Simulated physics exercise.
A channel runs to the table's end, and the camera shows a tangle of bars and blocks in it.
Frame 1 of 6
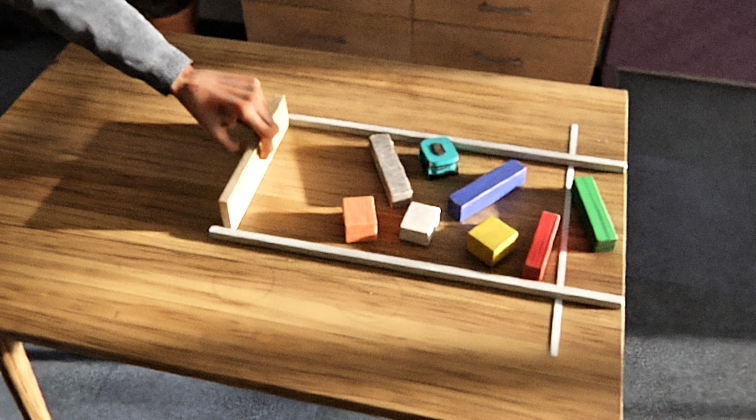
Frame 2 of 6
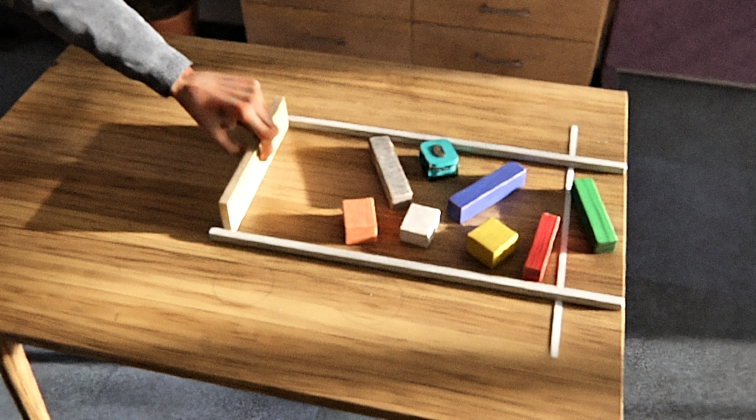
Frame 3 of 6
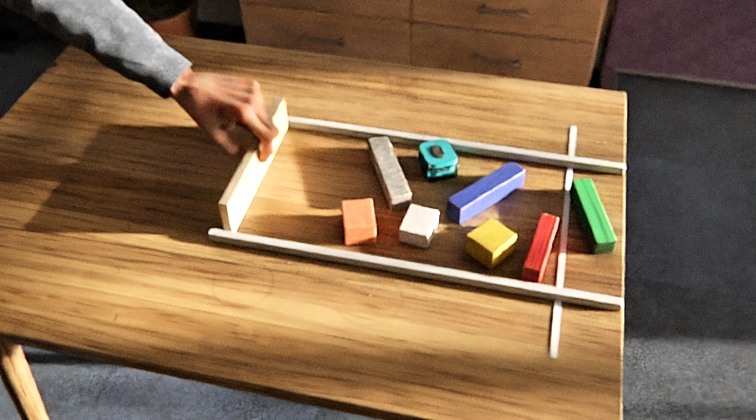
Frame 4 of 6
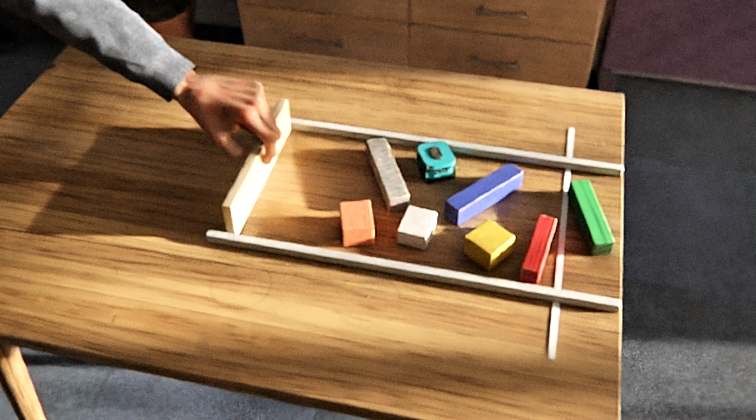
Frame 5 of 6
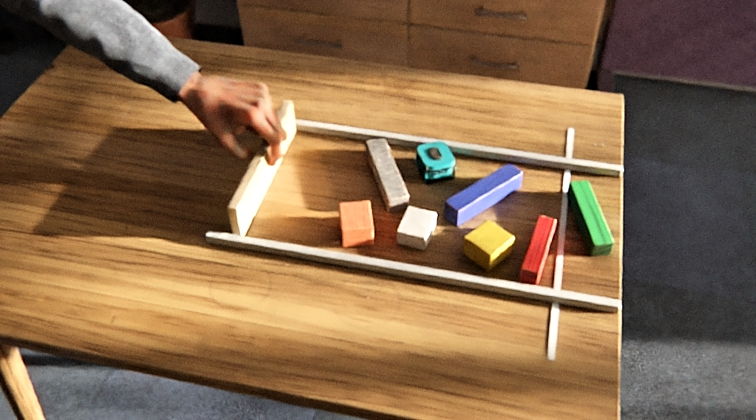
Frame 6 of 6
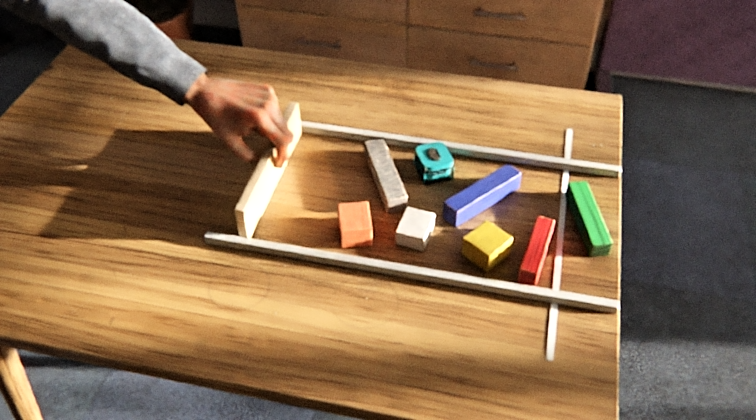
On a wooden table, a hand slides an upright board slightly right toward scattered colourful blocks.
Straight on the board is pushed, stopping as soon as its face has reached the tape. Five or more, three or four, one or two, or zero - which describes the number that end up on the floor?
That would be three or four.
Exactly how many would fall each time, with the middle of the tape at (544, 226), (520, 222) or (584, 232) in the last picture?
In order, 3, 2 and 6.
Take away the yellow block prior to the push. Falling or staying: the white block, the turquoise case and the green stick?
White block: Is still there; turquoise case: Is still there; green stick: Is gone.
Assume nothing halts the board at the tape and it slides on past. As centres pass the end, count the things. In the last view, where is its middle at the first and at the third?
I'd put the first at about (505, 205) and the next at about (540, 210).
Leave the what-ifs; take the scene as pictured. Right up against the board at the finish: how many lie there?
2 in contact.
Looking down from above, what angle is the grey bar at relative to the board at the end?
About 0 degrees.
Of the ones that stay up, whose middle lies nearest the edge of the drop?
The blue bar.
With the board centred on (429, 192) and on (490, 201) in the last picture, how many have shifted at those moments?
I count 6 first and 8 after.
Soon after, none off yet; green stick at rest near (588, 218); red stick at rest near (536, 251); yellow block at rest near (487, 246).
After that, none off yet; green stick at rest near (588, 218); red stick displaced a little near (569, 255); yellow block displaced about its own width near (542, 250).
In the end, the number that fall off is three or four; gone, yellow block, red stick and green stick.
